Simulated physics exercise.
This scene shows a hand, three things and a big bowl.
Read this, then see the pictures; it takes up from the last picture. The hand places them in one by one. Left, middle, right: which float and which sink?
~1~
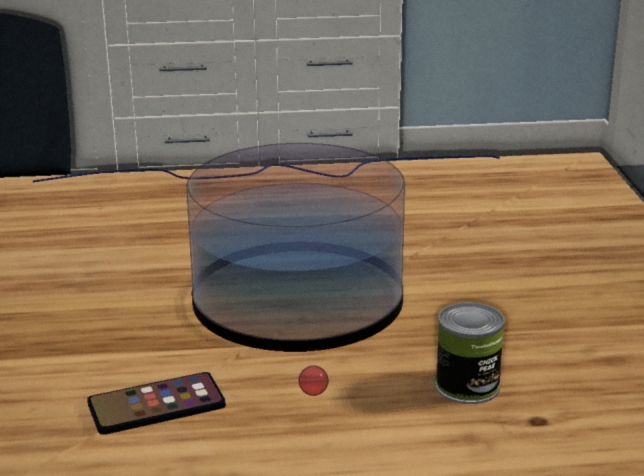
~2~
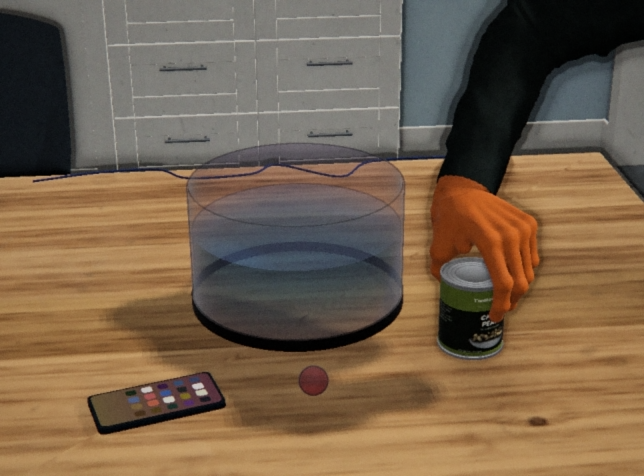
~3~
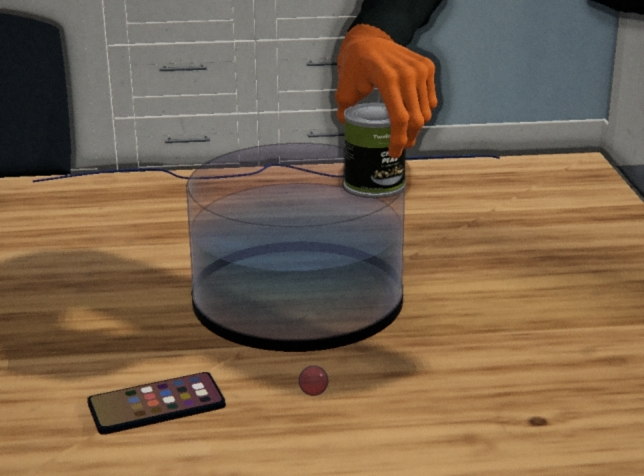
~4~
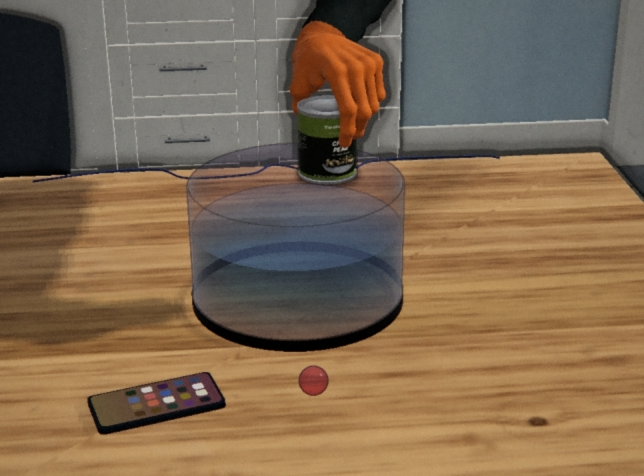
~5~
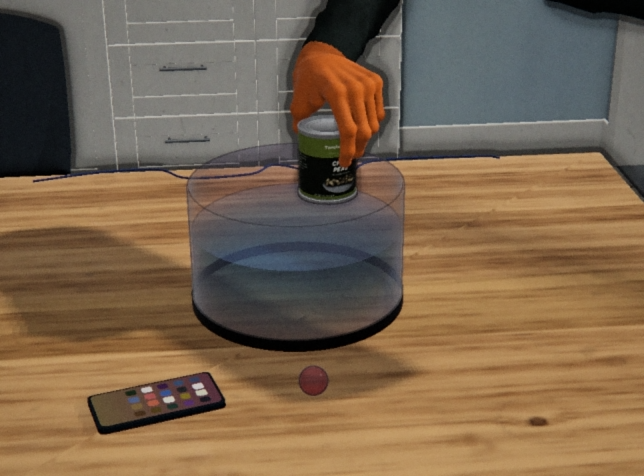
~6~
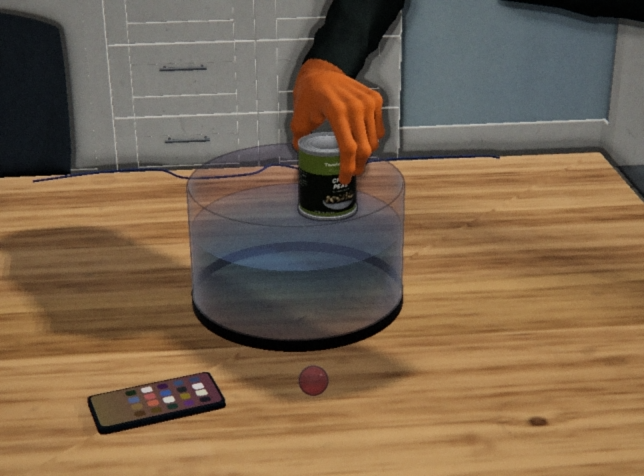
The left one goes under, the middle one goes under and the right one goes under.
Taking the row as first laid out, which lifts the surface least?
Note: The centre item.
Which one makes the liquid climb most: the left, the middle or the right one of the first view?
Go with the item at far right.
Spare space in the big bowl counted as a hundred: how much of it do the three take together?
Roughly 14 per cent.
A moment on, the tin of food drops to the bottom.
Further on, the glass marble drops to the bottom.
When it is over, the phone drops to the bottom; afloat, none of them.
